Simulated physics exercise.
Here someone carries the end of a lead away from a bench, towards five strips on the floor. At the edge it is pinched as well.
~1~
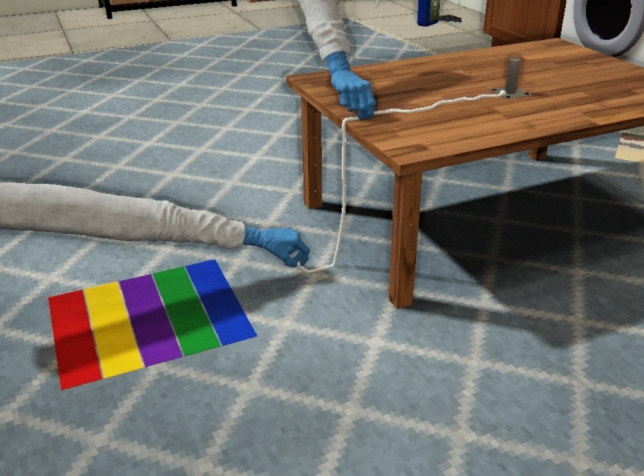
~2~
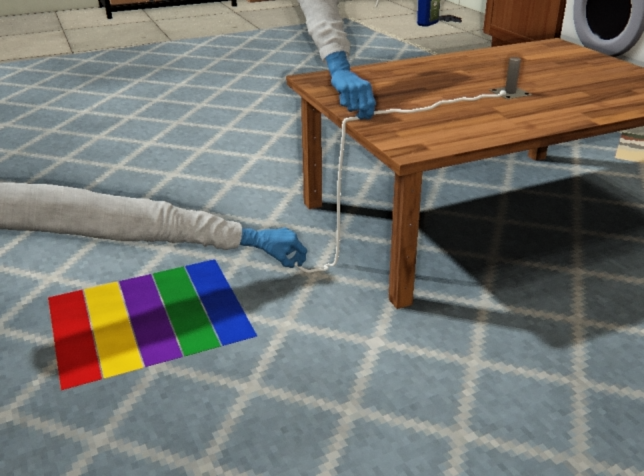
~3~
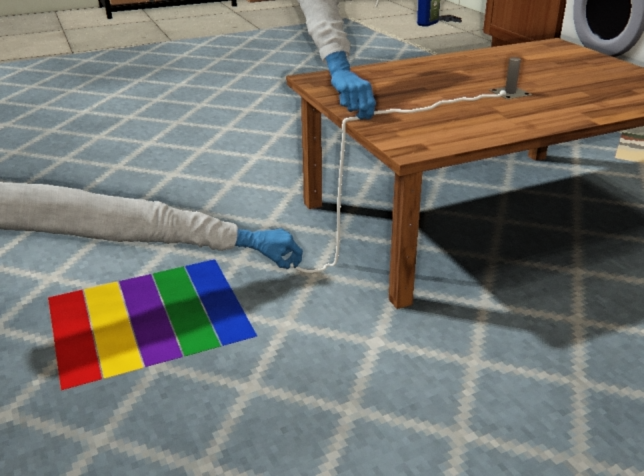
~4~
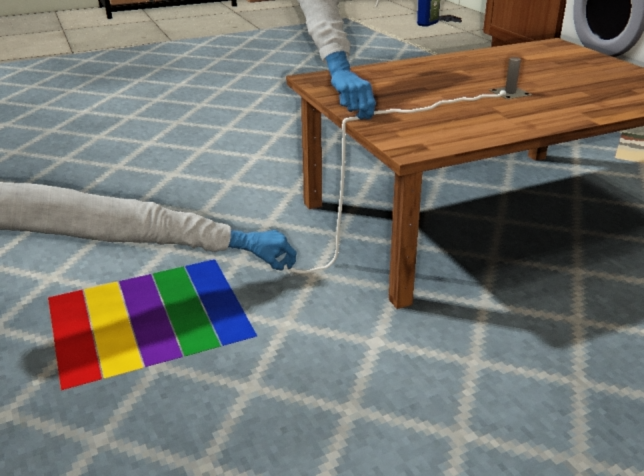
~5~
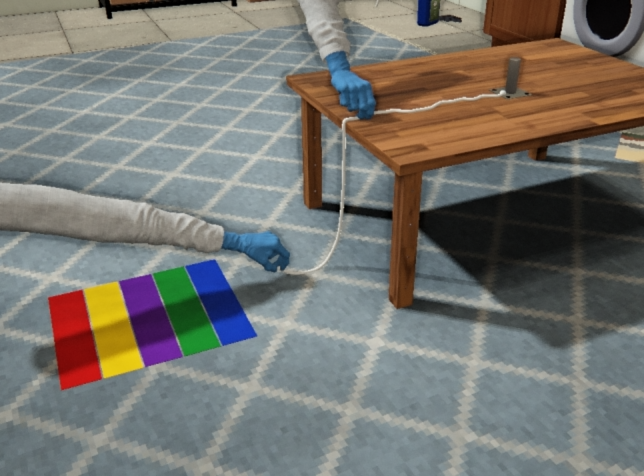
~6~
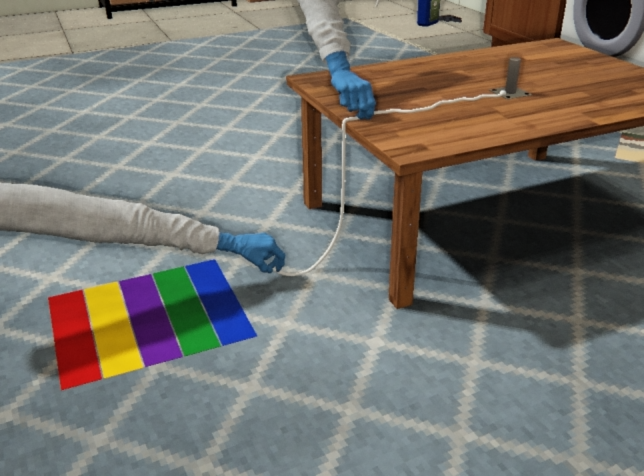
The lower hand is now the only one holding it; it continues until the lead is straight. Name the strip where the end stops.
Green.
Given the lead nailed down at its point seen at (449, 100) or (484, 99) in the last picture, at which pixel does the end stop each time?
Per try (px, approx.): (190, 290); (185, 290).
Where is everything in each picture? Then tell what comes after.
The first frame shows end (299, 263); blue (232, 325); green (196, 335); purple (159, 345); yellow (119, 355); red (79, 366).
The second frame shows end (296, 264); lead through (481, 97) (433, 107) (376, 113) (342, 148) (339, 210) (335, 263).
The third frame shows end (292, 265).
The fourth frame shows end (285, 267); lead through (481, 97) (433, 107) (376, 113) (344, 148) (340, 210) (332, 262).
The fifth frame shows end (279, 268).
The sixth frame shows end (274, 269); lead through (481, 97) (433, 107) (376, 113) (344, 148) (342, 209) (320, 261).
Early on, end near (254, 274); short of the strips.
Midway, end near (212, 284); over blue.
At the end of the slack, end near (185, 291); over green. The end stops over the green strip.
